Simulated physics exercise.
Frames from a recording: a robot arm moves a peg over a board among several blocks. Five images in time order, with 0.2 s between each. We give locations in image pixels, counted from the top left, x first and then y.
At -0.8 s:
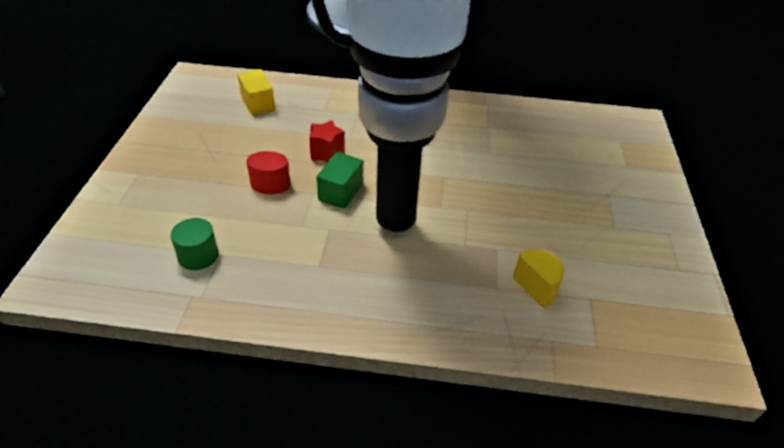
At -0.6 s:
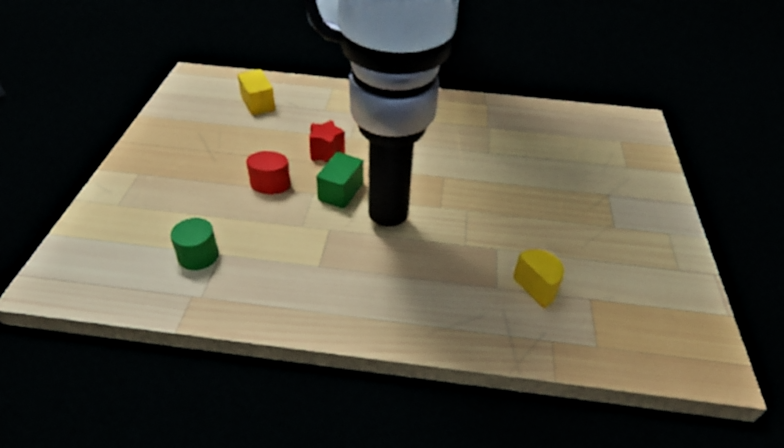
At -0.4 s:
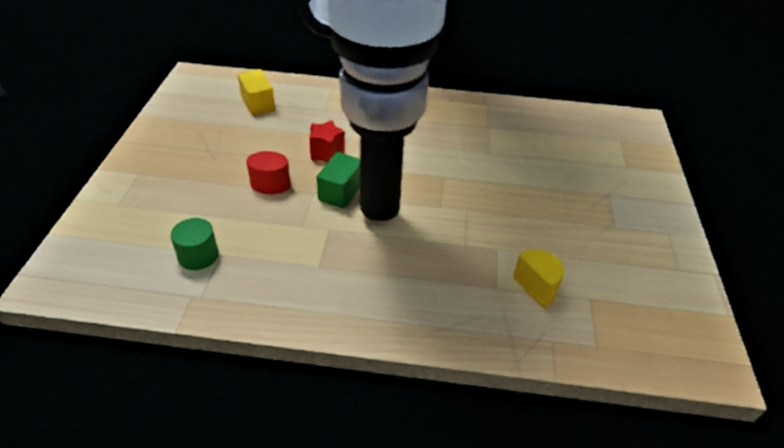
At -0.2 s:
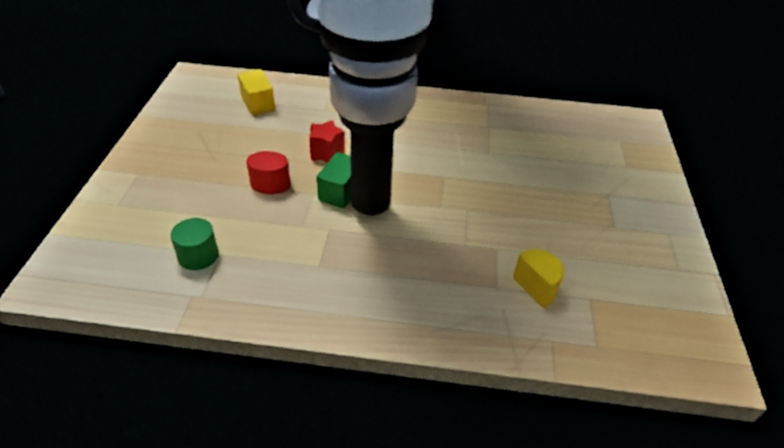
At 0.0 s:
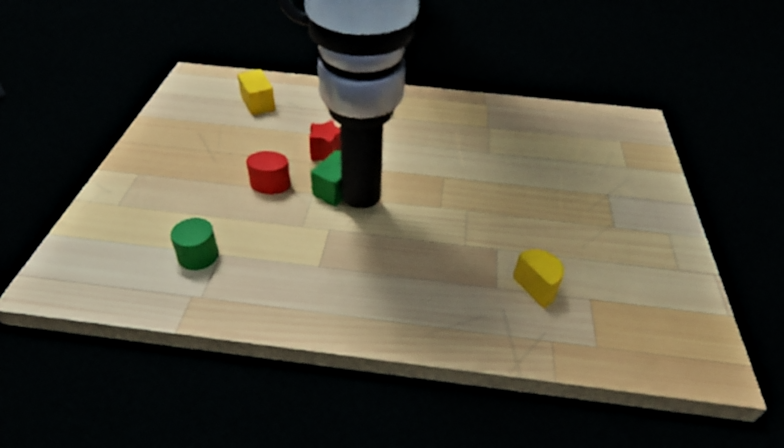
At first, a robot arm holds a black peg upright over a wooden board, to the right of a cluster of red and green blocks, with other green and yellow blocks farther out. The peg glides steadily left and slightly away toward the green block, which then shifts slightly left while the others stay still.
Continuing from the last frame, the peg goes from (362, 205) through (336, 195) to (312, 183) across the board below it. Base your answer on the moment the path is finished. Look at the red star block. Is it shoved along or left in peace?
Moved away.
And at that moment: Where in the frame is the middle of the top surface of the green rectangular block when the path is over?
For the centre of its top, I'd go with (304, 138).
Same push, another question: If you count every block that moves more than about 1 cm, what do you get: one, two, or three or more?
That's two.
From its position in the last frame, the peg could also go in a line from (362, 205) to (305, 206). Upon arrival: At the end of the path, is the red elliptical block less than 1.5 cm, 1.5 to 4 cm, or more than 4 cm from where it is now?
The answer here is less than 1.5 cm.
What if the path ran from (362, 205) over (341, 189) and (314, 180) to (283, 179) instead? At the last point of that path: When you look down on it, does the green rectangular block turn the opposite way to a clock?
Final answer: No.
What follows on the original path. Halfway along, peg at (335, 185); red star block at (325, 128); green rectangular block at (316, 152), turned 30° clockwise.
At the end, peg at (311, 174); red elliptical block still; red star block at (324, 122); green rectangular block at (304, 138), turned 60° clockwise.
